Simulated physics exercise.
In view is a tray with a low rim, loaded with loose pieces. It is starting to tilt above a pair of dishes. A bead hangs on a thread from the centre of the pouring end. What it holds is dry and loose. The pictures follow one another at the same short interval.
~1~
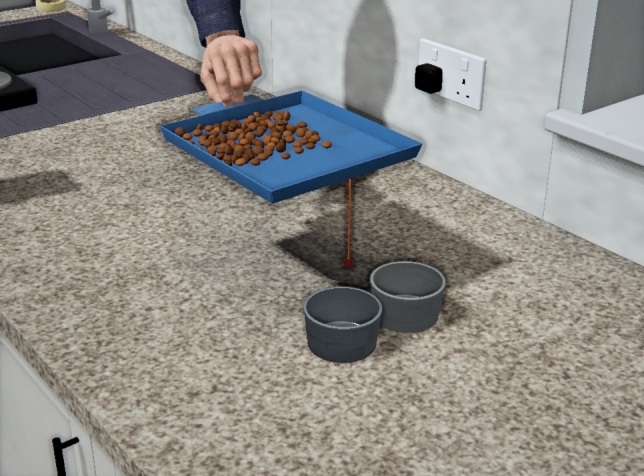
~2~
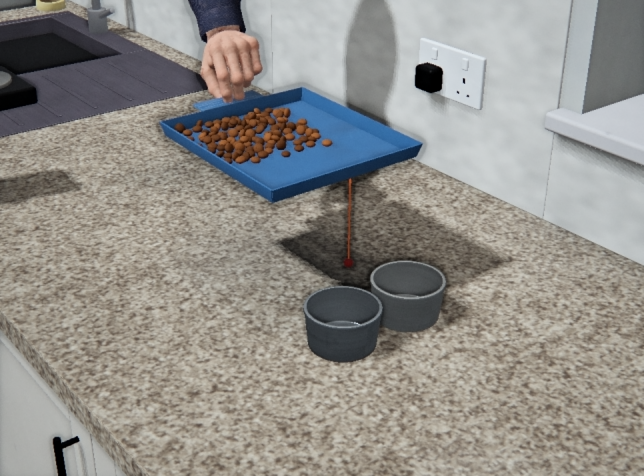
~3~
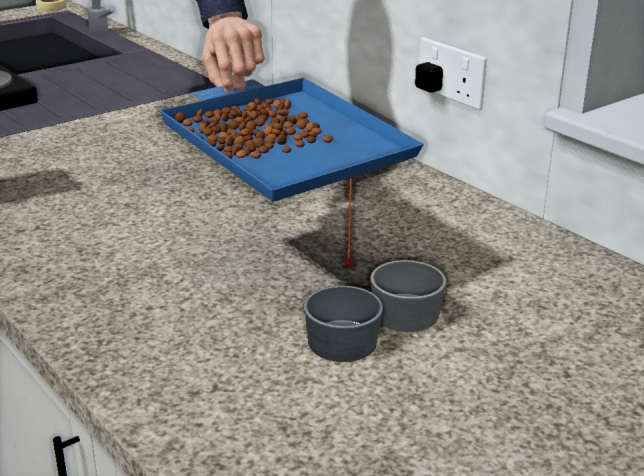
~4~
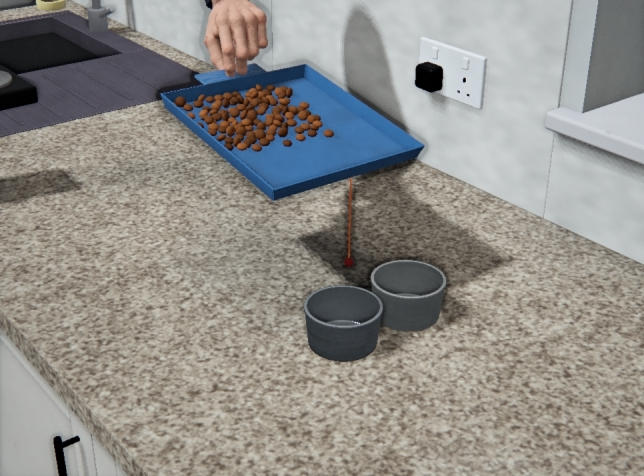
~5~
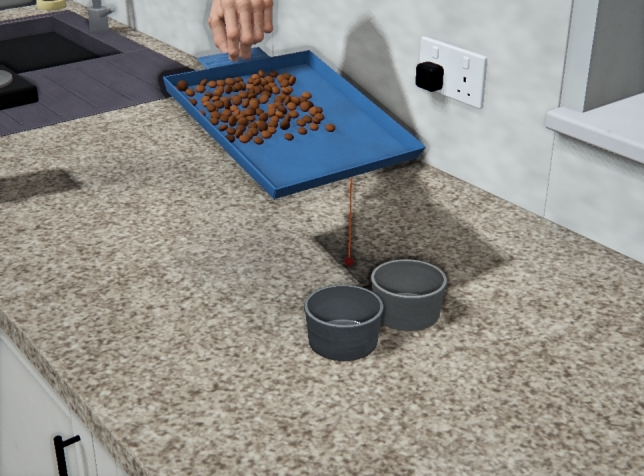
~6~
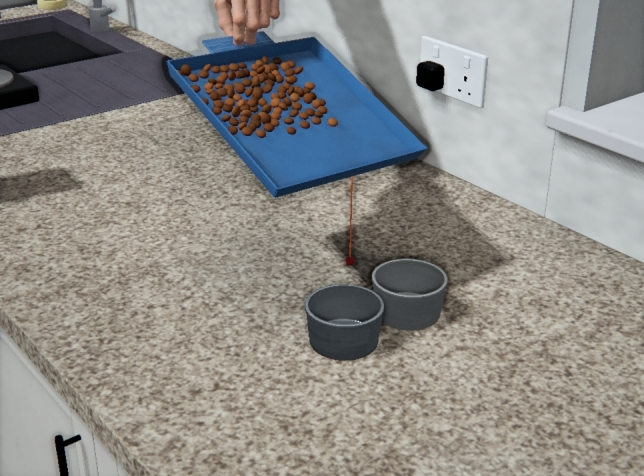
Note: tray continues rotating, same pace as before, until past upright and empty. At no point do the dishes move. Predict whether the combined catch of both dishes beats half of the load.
The combined catch beats half.
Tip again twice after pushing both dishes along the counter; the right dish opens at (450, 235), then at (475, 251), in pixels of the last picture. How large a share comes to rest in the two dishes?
Close to 20 in a hundred, then close to 40 in a hundred.
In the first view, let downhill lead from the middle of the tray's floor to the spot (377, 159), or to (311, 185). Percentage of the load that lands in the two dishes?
10 % and 30 %, roughly.
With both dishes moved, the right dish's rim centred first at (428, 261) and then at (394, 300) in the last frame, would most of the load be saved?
Well, it comes to a greater portion at first and a lesser portion after that.
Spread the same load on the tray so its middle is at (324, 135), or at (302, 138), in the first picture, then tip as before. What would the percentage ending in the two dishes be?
Near 70 and 70 percent respectively.
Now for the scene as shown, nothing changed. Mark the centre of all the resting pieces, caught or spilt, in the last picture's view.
I'd mark it at roughly (398, 311).
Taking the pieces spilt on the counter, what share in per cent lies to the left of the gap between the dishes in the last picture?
Share to the left: Near 10 per cent.
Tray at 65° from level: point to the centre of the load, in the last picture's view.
In the last view, the load is centred near (357, 169).
Just after the last frame, tray tipped steeply; the larger part on the tray; roughly a quarter in the air.
A moment on, tray tipped past a quarter turn; roughly a quarter on the tray; roughly a quarter in the left dish; roughly a quarter in the right dish; roughly a quarter outside both; roughly a quarter in the air.
Further on, tray tipped past a quarter turn; roughly a third in the left dish; roughly a third in the right dish; roughly a third outside both.
When it is over, tray tipped past a quarter turn; roughly a third in the left dish; roughly a third in the right dish; roughly a third outside both.
